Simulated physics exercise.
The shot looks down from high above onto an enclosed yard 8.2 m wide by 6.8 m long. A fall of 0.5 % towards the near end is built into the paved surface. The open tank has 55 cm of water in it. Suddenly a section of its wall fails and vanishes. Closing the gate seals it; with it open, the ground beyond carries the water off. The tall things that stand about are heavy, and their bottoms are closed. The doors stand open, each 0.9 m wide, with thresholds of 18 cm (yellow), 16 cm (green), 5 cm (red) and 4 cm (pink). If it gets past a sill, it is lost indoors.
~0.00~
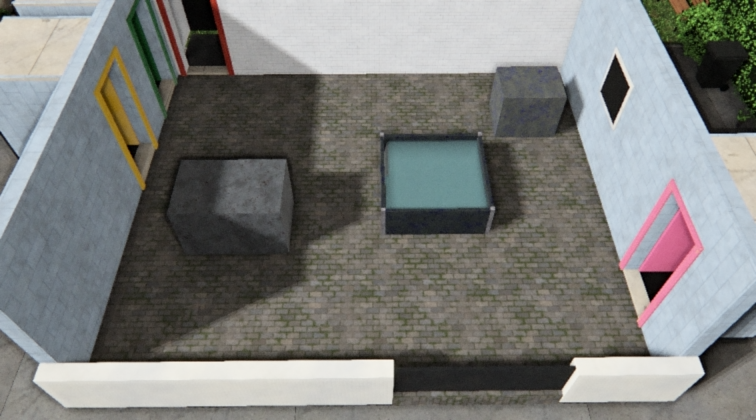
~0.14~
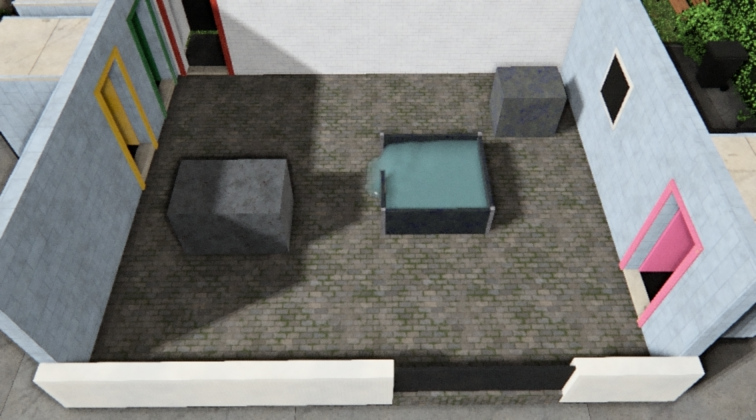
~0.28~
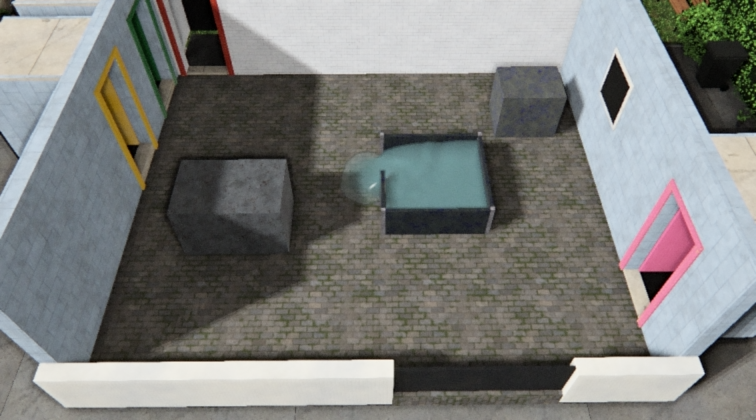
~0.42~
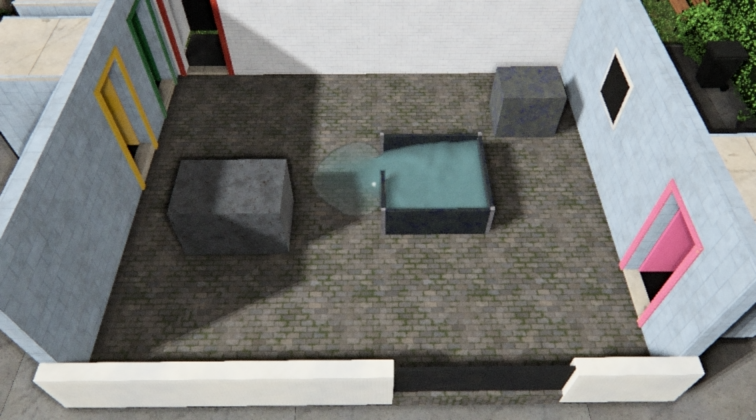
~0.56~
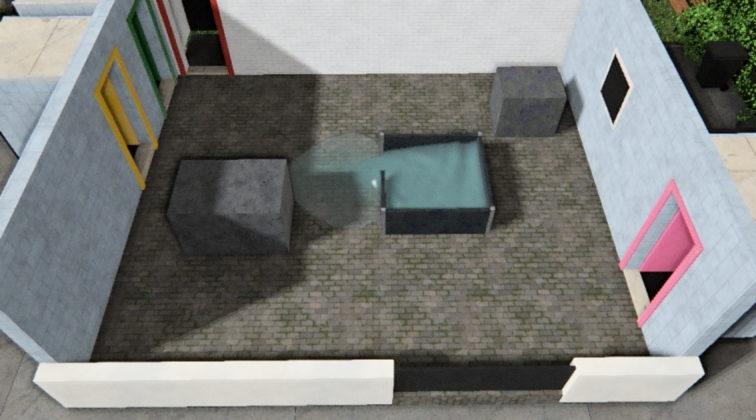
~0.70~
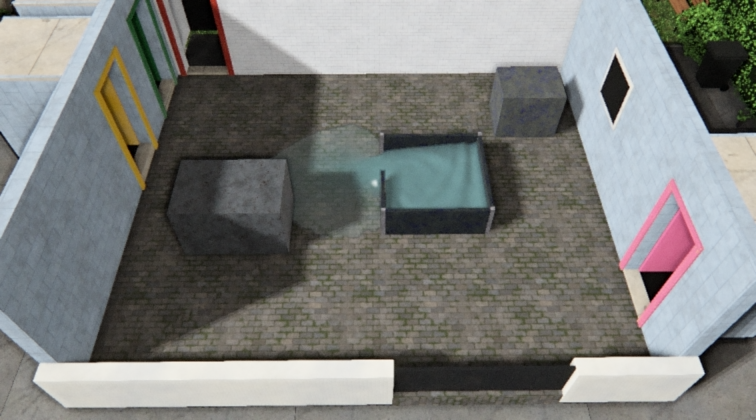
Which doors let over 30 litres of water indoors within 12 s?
Result: At the yellow door the water let in will remain short of the limit; at the green door the water let in will remain short of the limit; at the red door the water let in will surpass the limit; at the pink door the water let in will remain short of the limit.
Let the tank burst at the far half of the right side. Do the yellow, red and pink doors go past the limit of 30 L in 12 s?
Compared with the limit, yellow is lower, red is lower and pink is lower.
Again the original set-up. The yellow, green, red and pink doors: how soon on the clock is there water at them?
Yellow 1.6 s, green 2.2 s, red 2.4 s, pink not within the 12 s.
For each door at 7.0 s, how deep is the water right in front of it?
Centimetres: Yellow 8 / green 8 / red 8 / pink 0.
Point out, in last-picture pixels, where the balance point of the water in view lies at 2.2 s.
Balance point at about (356, 180).
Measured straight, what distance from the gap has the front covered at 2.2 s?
Around 4.8 metres.
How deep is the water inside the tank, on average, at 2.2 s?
The mean depth is some 30 cm.
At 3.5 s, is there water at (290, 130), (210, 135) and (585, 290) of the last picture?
The first point is awash, the second is awash and the third is not yet hit.
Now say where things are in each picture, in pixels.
The first frame shows the open tank at (434, 174) is whole and still, 55 cm deep.
In the second frame, the front is at (377, 195), 0.4 m from the gap at (384, 171); 0.1 m2 of floor is under water; 55 cm left at the back of the open tank.
In the third frame, water pours out at (384, 171) and has run 0.7 m, to (347, 190); typically 8 cm deep outside, 55 cm at the open tank's back.
In the fourth frame, the front is at (317, 183), 1.2 m from the gap at (384, 171); 1.4 m2 of floor is under water; 55 cm left at the back of the open tank.
In the fifth frame, the front is at (289, 171), 1.8 m from the gap at (384, 171); 2.5 m2 of floor is under water; 53 cm left at the back of the open tank.
In the sixth frame, water pours out at (384, 171) and has run 2.2 m, to a hidden place; typically 4 cm deep outside, 47 cm at the open tank's back.
After 1.4 s water covers 15 % of the floor and is deepest (27 cm) near (373, 172); yellow door not reached, green door not reached, red door not reached, pink door not reached.
After 2.2 s water covers 30 % of the floor and is deepest (22 cm) near (146, 182); yellow door 18 cm at the sill, 0 L in, green door not reached, red door not reached, pink door not reached.
After 3.5 s water covers 35 % of the floor and is deepest (18 cm) near (174, 90); yellow door 14 cm at the sill, 3 L in, green door 13 cm at the sill, 0 L in, red door 12 cm at the sill, 8 L in, pink door not reached.
After 7.0 s water covers 50 % of the floor and is deepest (8 cm) near (174, 90); yellow door 8 cm at the sill, 3 L in, green door 8 cm at the sill, 0 L in, red door 8 cm at the sill, 71 L in, pink door not reached.
After 12.0 s water covers 75 % of the floor and is deepest (6 cm) near (83, 384); yellow door 5 cm at the sill, 3 L in, green door 4 cm at the sill, 0 L in, red door 3 cm at the sill, 79 L in, pink door not reached.
